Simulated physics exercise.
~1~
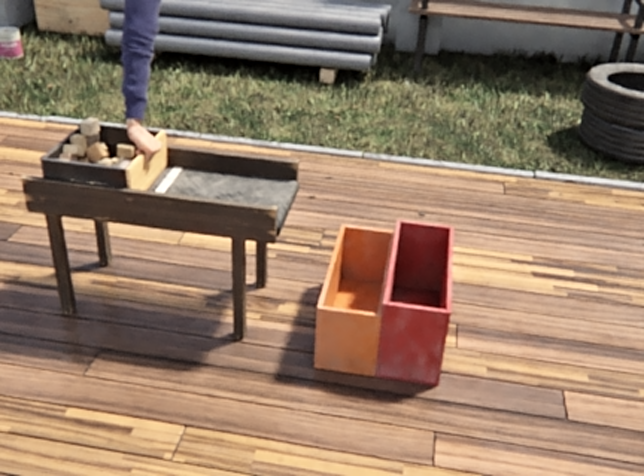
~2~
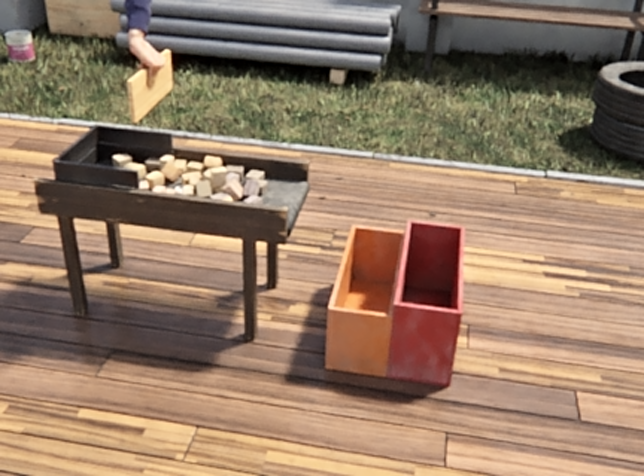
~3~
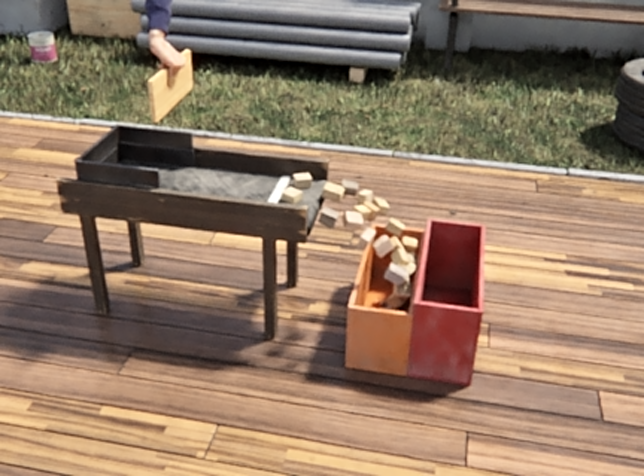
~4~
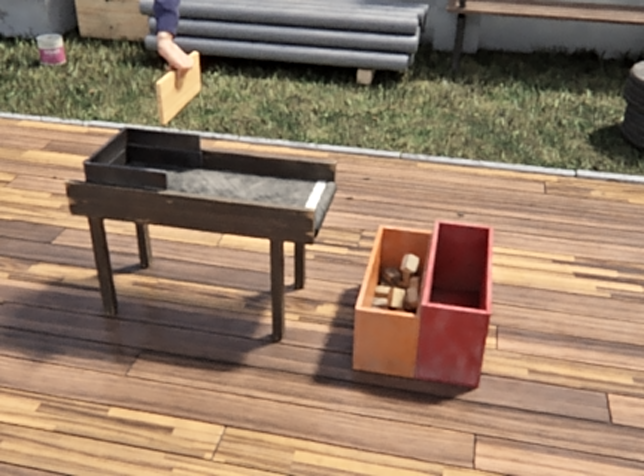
Small wooden blocks sliding rightward along a dark belt table after a hand lifts the gate, then tumbling into the orange tote.
